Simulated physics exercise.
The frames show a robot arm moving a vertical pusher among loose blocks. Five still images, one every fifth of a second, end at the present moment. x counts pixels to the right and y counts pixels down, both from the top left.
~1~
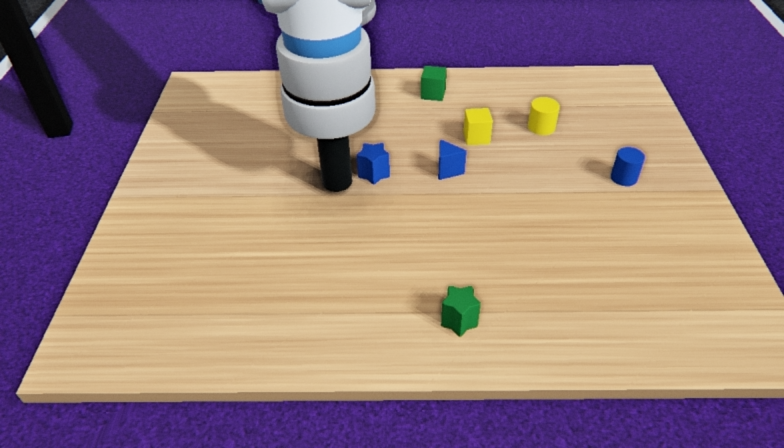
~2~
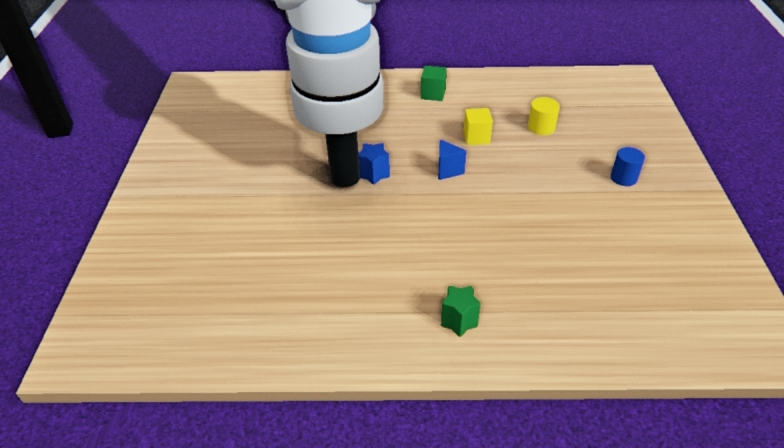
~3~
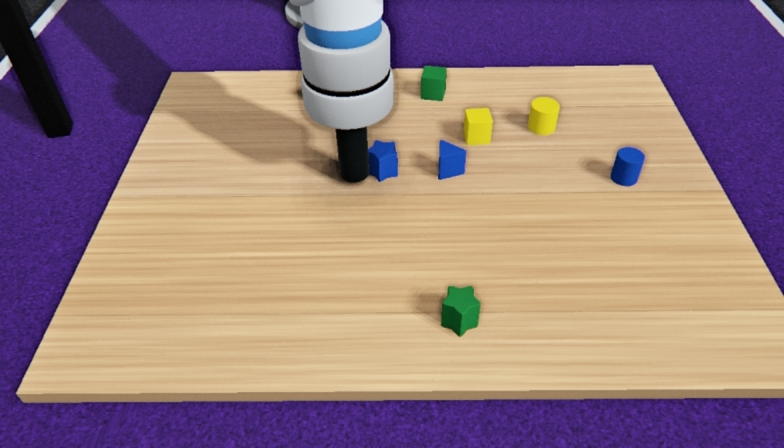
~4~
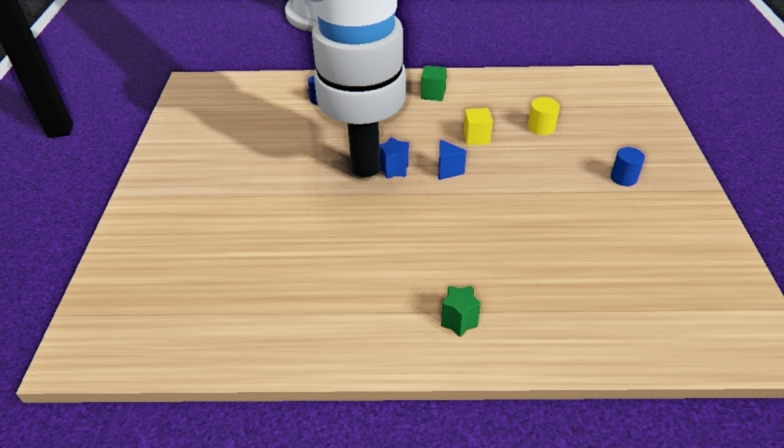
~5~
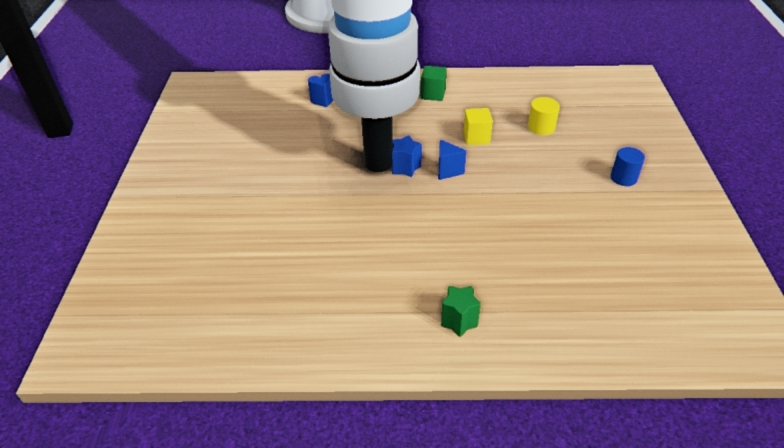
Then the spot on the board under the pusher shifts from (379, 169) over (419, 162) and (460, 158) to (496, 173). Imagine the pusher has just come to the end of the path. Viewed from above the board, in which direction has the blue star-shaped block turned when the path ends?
It rotates counterclockwise.
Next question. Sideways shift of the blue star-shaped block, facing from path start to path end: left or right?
The answer is left: Facing from the path's start to its end, that's where the blue star-shaped block shifts.
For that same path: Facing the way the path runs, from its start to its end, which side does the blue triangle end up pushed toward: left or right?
Measured against the direction from start to end, the blue triangle shifts toward the right-hand side.
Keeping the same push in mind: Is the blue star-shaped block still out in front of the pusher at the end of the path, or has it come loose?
Looking at the end of the path, the blue star-shaped block has slipped free of the pusher.
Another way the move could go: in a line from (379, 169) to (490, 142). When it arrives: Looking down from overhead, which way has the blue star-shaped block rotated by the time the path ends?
Overhead view: Clockwise.
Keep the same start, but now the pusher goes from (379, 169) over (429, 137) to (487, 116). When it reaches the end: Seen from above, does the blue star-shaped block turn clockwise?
Yes, it checks out.
On the path given first. One third of the way, pusher (420, 156); blue star-shaped block (448, 138); blue triangle (466, 149), turned 40° clockwise.
Two thirds of the way, pusher (460, 153); blue star-shaped block (488, 134); blue triangle (479, 151), turned 75° clockwise.
At the end, pusher (497, 167); blue star-shaped block (517, 138), turned 35° anticlockwise; blue triangle (495, 165), turned 115° clockwise; yellow square unmoved.
